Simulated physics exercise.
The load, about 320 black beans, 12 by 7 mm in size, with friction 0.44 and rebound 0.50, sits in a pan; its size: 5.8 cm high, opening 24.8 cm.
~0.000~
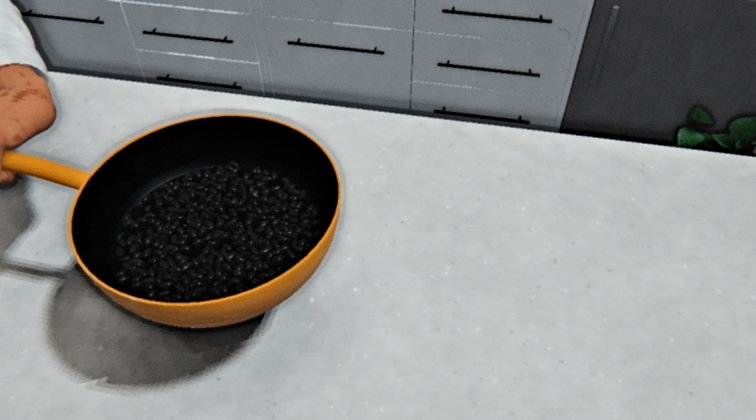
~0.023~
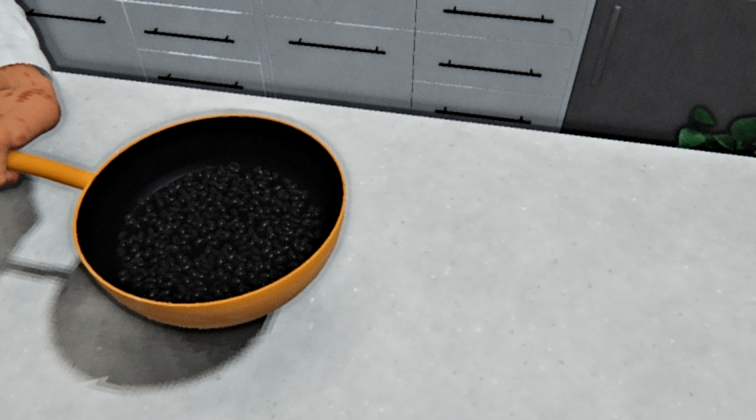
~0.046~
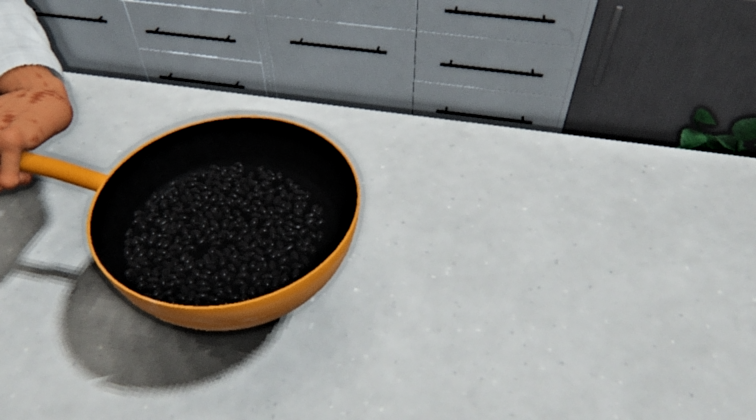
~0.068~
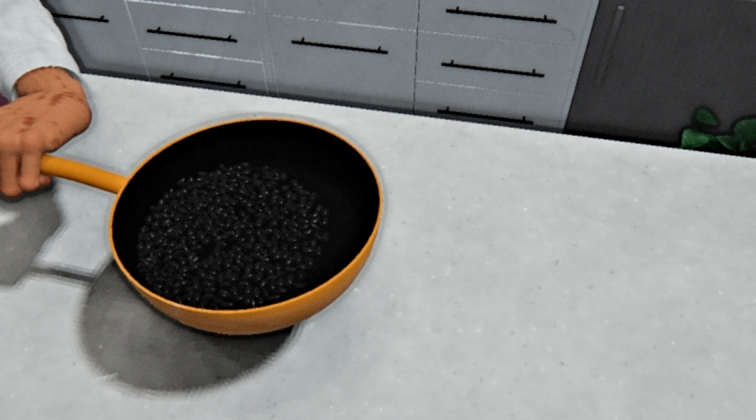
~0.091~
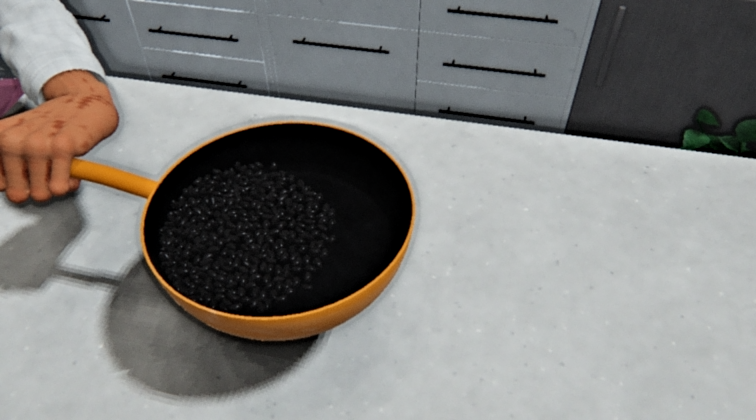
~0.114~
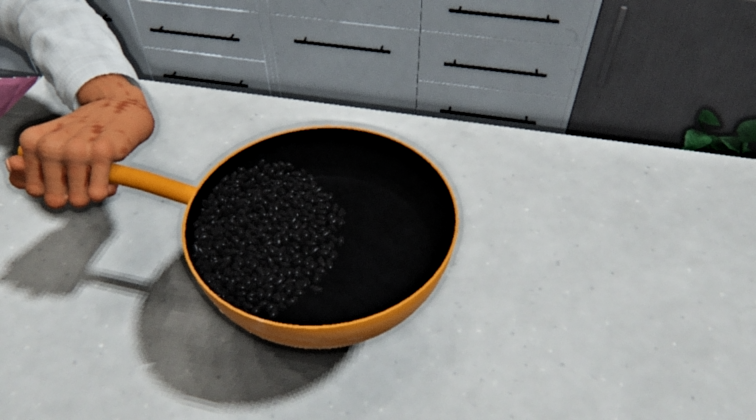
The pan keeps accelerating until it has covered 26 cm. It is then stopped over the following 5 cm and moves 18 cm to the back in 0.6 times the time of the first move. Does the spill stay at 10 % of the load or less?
It's going to lose more than a tenth.
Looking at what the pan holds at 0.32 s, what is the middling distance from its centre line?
Roughly 7.5 centimetres, I'd say.
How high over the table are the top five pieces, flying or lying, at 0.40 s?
43 cm.
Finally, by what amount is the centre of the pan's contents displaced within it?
Around 6.5 cm.
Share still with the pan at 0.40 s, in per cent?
Around 60 in a hundred remain.
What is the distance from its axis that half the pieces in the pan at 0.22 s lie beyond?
I'd put it near 4.5 cm.
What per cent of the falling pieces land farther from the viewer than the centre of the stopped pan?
100 %.
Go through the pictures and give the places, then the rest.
The first frame shows pan at (238, 302); tilt 0 degrees; moved 0.0 cm; leading edge at (336, 214); top of the load at (256, 171).
The second frame shows pan at (242, 303); tilt 0 degrees; moved 0.4 cm; leading edge at (341, 215); top of the load at (258, 171).
The third frame shows pan at (254, 307); tilt 0 degrees; moved 1.8 cm; leading edge at (356, 217); top of the load at (225, 170).
The fourth frame shows pan at (273, 313); tilt 0 degrees; moved 3.9 cm; leading edge at (379, 220); top of the load at (230, 171).
The fifth frame shows pan at (299, 321); tilt 0 degrees; moved 6.9 cm; leading edge at (412, 226); top of the load at (244, 170).
The sixth frame shows pan at (333, 332); tilt 0 degrees; moved 10.9 cm; leading edge at (456, 232); top of the load at (267, 168). Its speed is now 1.93 m/s.
After 0.22 s, tilt 0 degrees; pan 100 %; middle of all pieces near (512, 264).
After 0.32 s, tilt 0 degrees; pan 85 %, in the air 15 %; middle of all pieces near (616, 143).
After 0.40 s, tilt 0 degrees; pan 60 %, in the air 40 %; middle of all pieces near (593, 47).
After 0.48 s, tilt 0 degrees; pan 55 %, in the air 45 %; middle of all pieces near (573, 22).
In the end, at 1.9 s, fallen behind where it stops 40 %, fallen left of where it stops 5 %, pan 55 %, fallen right of where it stops 5 %.
